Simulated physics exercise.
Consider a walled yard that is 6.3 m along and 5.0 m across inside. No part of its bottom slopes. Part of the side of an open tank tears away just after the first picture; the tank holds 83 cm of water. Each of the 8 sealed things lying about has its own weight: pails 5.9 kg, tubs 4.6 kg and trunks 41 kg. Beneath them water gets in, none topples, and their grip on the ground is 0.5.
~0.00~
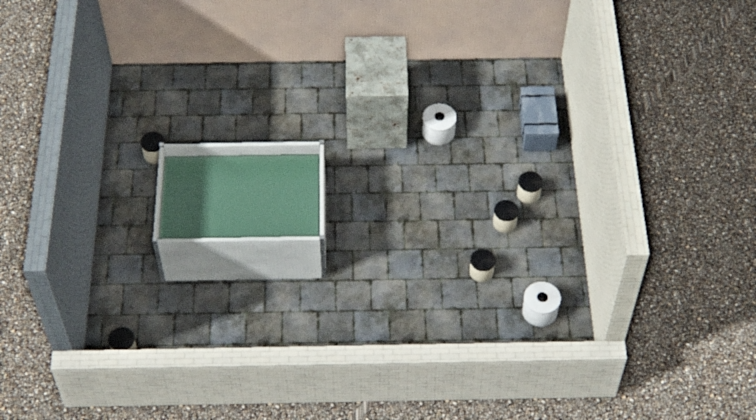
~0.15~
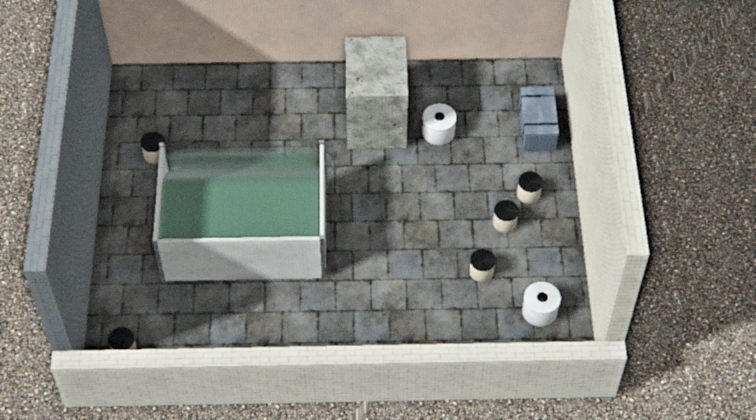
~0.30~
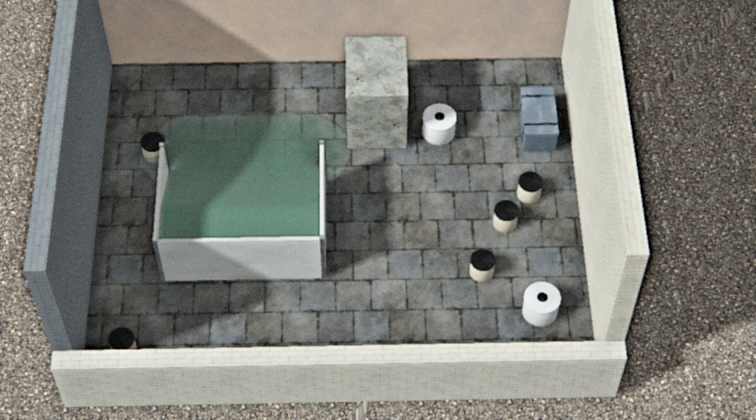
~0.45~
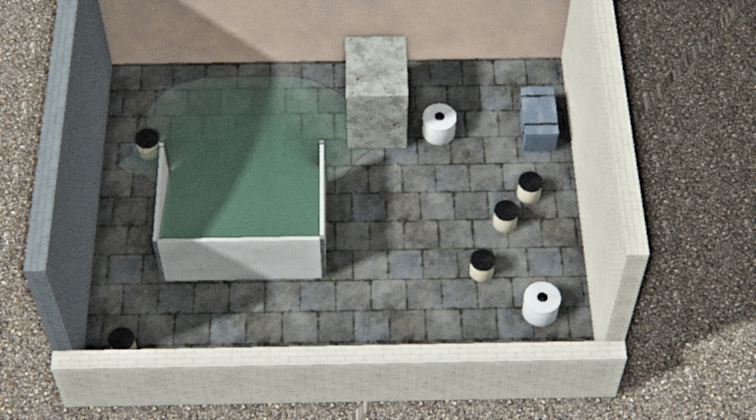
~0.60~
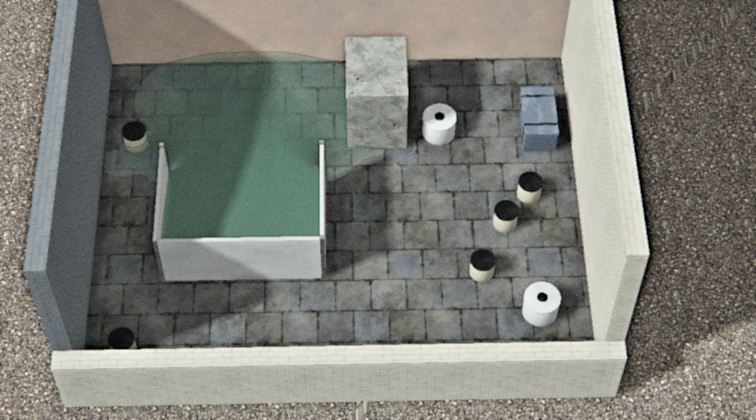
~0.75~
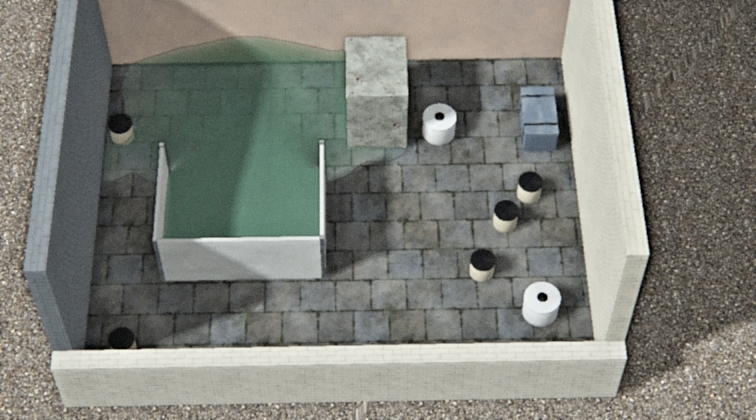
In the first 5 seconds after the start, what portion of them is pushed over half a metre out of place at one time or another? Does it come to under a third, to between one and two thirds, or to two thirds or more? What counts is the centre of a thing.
The share ends up from a third to just below two thirds.
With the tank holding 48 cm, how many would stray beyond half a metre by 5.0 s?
In that case the number is 1.
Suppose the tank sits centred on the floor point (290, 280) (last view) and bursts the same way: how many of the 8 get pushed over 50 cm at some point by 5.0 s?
Count: 6.
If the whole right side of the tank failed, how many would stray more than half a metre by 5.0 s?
You'd get 6 in that case.
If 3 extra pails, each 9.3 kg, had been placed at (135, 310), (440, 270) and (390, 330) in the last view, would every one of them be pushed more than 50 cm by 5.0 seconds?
Answers in order are crosses the line, does not cross and does not cross.
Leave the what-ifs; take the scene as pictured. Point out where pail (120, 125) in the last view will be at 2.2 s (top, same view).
Near (147, 125).
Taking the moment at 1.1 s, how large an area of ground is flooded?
I'd estimate close to 10.5 m2.
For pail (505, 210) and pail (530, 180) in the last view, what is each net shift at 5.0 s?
60 cm, then 100 cm.
After 1.1 s 1 of 8 are over 50 cm from their spots; 0 afloat.
After 2.2 s 0 of 8 are over 50 cm from their spots; 1 afloat.
After 3.5 s 2 of 8 are over 50 cm from their spots; 2 afloat.
After 5.0 s 5 of 8 are over 50 cm from their spots, and 5 have been at some point; 3 afloat.
